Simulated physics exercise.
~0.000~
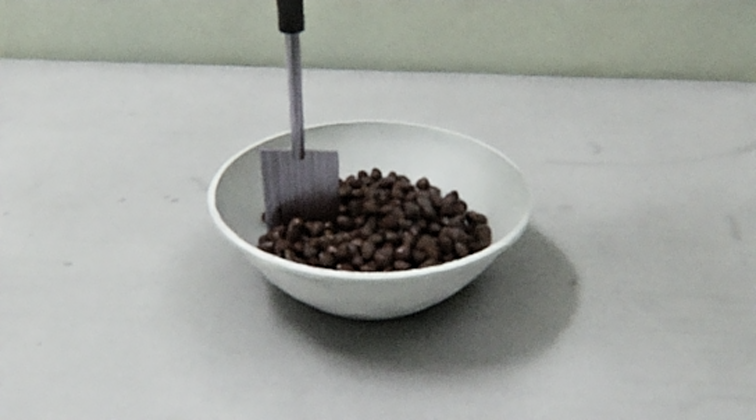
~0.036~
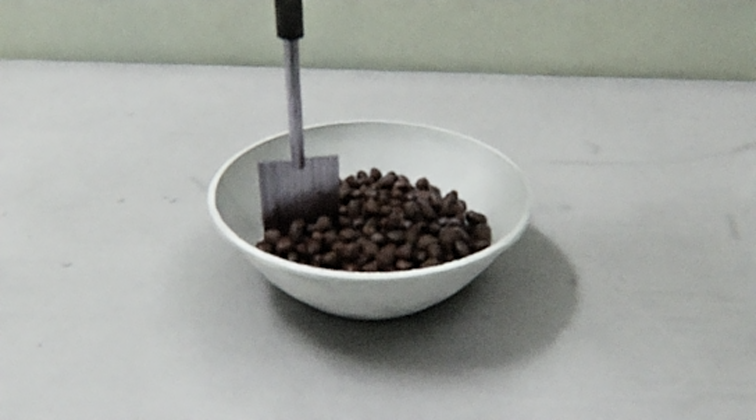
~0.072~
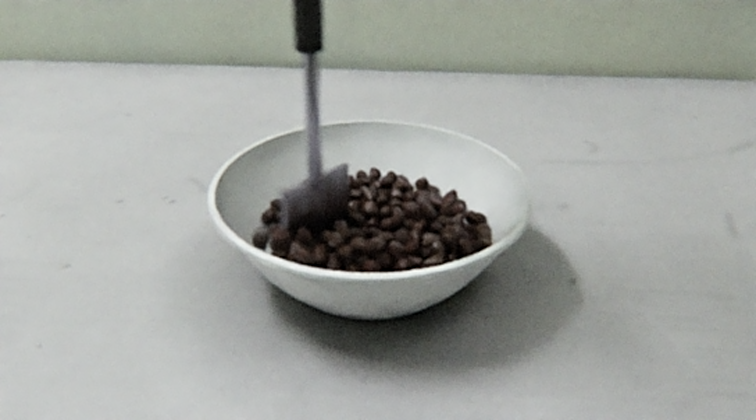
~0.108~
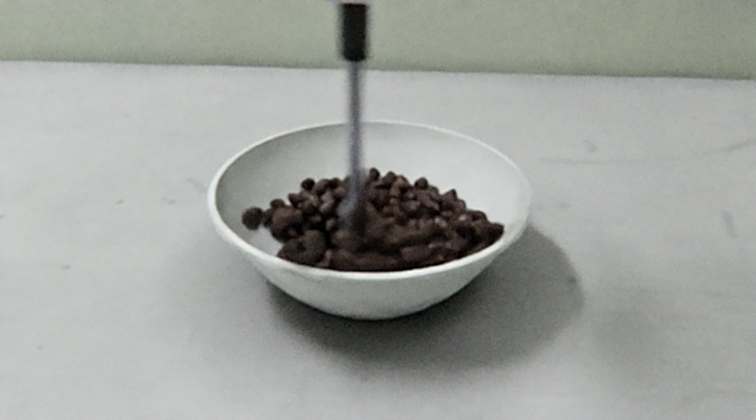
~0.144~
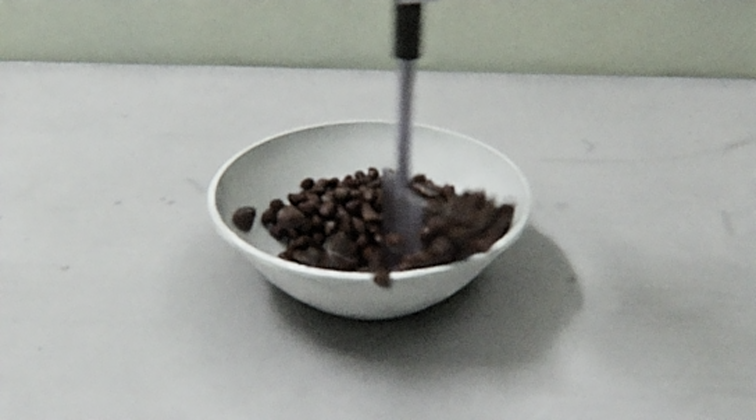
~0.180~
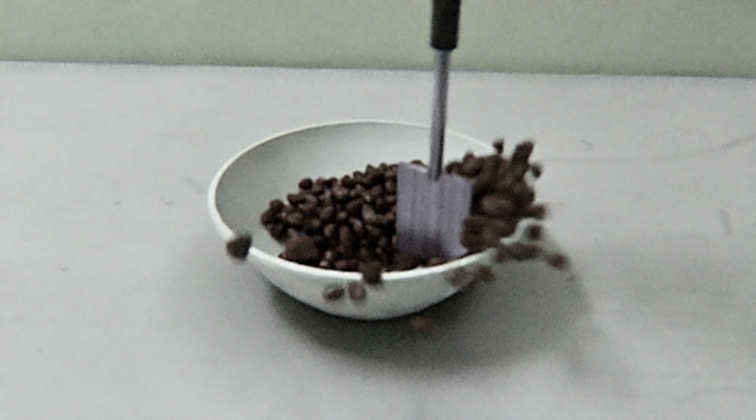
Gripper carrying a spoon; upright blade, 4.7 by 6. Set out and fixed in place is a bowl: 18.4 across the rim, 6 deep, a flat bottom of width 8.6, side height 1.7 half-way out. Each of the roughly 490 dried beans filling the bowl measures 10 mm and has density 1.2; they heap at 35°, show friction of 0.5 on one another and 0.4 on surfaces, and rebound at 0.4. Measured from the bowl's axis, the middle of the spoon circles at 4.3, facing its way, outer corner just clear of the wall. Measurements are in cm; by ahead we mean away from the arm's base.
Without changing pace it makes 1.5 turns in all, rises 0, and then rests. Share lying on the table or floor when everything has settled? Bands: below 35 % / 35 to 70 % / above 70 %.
Between 35 and 70 %.
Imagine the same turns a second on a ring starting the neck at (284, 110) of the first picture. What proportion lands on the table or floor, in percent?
Table or floor share: Near 35 %.
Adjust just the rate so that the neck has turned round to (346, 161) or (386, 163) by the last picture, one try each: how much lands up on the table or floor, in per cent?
Close to 15 and 25 in a hundred.
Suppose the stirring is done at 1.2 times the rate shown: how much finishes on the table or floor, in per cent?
That gives about 55 percent.
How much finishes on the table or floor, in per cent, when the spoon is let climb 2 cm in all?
About 30 percent.
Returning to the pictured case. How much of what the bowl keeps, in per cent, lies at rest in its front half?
Roughly 35 per cent.
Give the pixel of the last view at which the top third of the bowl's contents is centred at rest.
Near (428, 194).
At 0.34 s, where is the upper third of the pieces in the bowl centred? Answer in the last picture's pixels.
The upper third is centred close to (314, 153).
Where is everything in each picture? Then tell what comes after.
The first frame shows spoon neck at (297, 126), 0° round; upper third of the load around (380, 224), from x 265 to 485, top at y 175; 489 in the bowl.
The second frame shows spoon neck at (297, 135), 15° round; upper third of the load around (376, 225), from x 260 to 485, top at y 175.
The third frame shows spoon neck at (314, 152), 49° round; upper third of the load around (374, 237), from x 260 to 485, top at y 175.
The fourth frame shows spoon neck at (355, 162), 82° round; upper third of the load around (403, 241), from x 250 to 495, top at y 175; 486 in the bowl, 3 in flight or on the tool.
The fifth frame shows spoon neck at (403, 160), 116° round; upper third of the load around (444, 226), from x 245 to 505, top at y 175; 480 in the bowl, 9 in flight or on the tool.
The sixth frame shows spoon neck at (437, 147), 150° round; upper third of the load around (478, 198), from x 240 to 555, top at y 145; 470 in the bowl, 19 in flight or on the tool.
After 0.34 s, 298° round, highest piece 11 above the table; 361 in the bowl, 51 on the table or floor, 77 in flight or on the tool.
After 0.50 s, 87° round, highest piece 8 above the table; 303 in the bowl, 162 on the table or floor, 24 in flight or on the tool.
After 0.78 s, 180° round, highest piece 7 above the table; 263 in the bowl, 224 on the table or floor, 2 in flight or on the tool.
After 1.48 s, 180° round, highest piece 6 above the table; 263 in the bowl, 226 on the table or floor.
At rest, 263 in the bowl, 226 on the table or floor. That is 46 % on the table or floor.
